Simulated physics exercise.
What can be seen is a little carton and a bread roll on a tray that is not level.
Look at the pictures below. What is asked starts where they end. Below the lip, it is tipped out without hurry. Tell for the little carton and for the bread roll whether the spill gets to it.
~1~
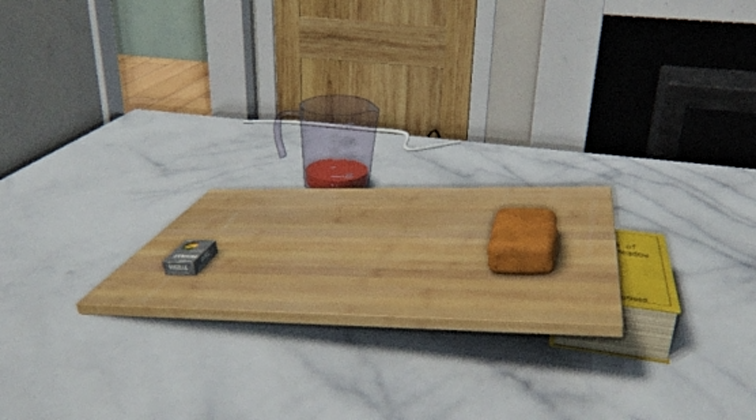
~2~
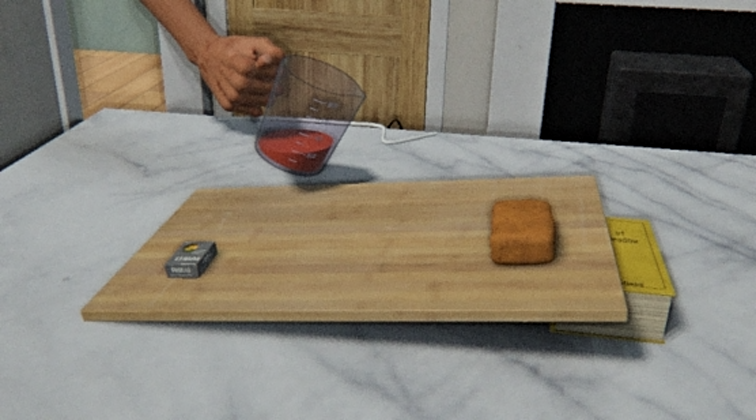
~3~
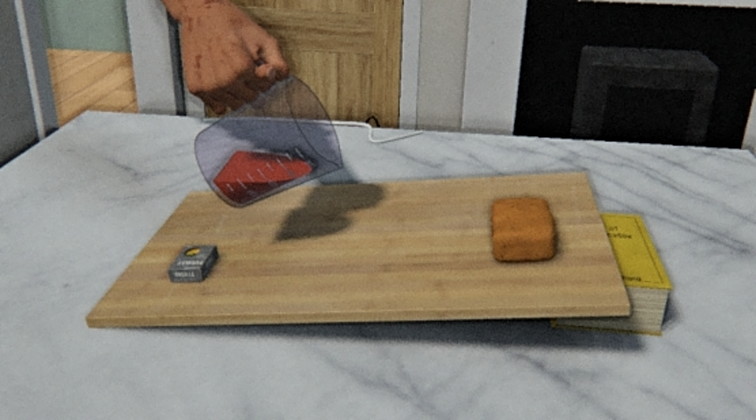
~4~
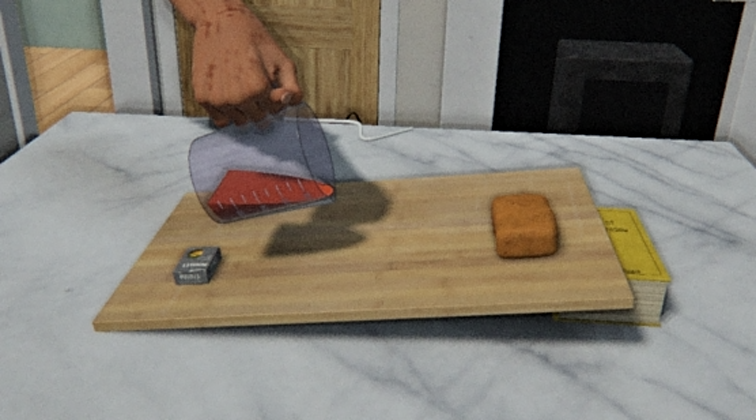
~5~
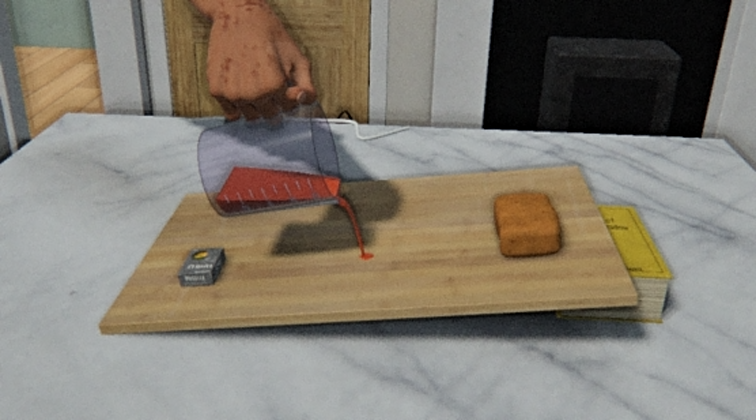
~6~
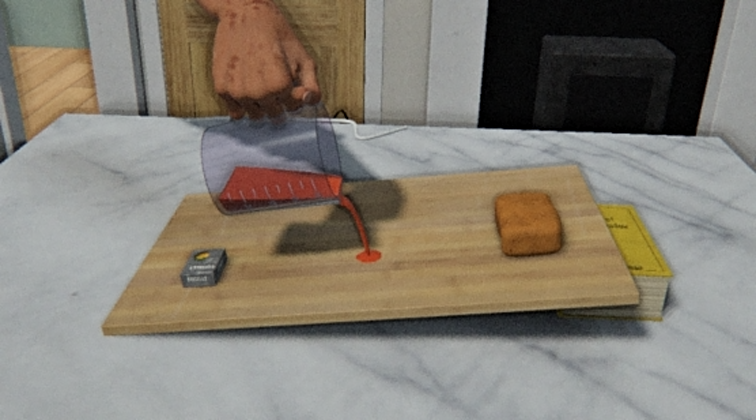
Little carton gets wet; bread roll stays dry.
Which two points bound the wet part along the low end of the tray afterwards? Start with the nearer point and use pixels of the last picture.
I'd say it stretches from roughly (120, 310) up to (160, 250).
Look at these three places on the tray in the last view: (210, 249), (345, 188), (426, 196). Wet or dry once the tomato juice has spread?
Looks like the first is covered, the second safe and the third safe.
Soon after, it runs down to the left; the little carton is dry; the bread roll is dry.
Later, it runs down to the left and off the end; the little carton is wet; the bread roll is dry.
In the end, it runs down to the left and off the end; the little carton is wet; the bread roll is dry.
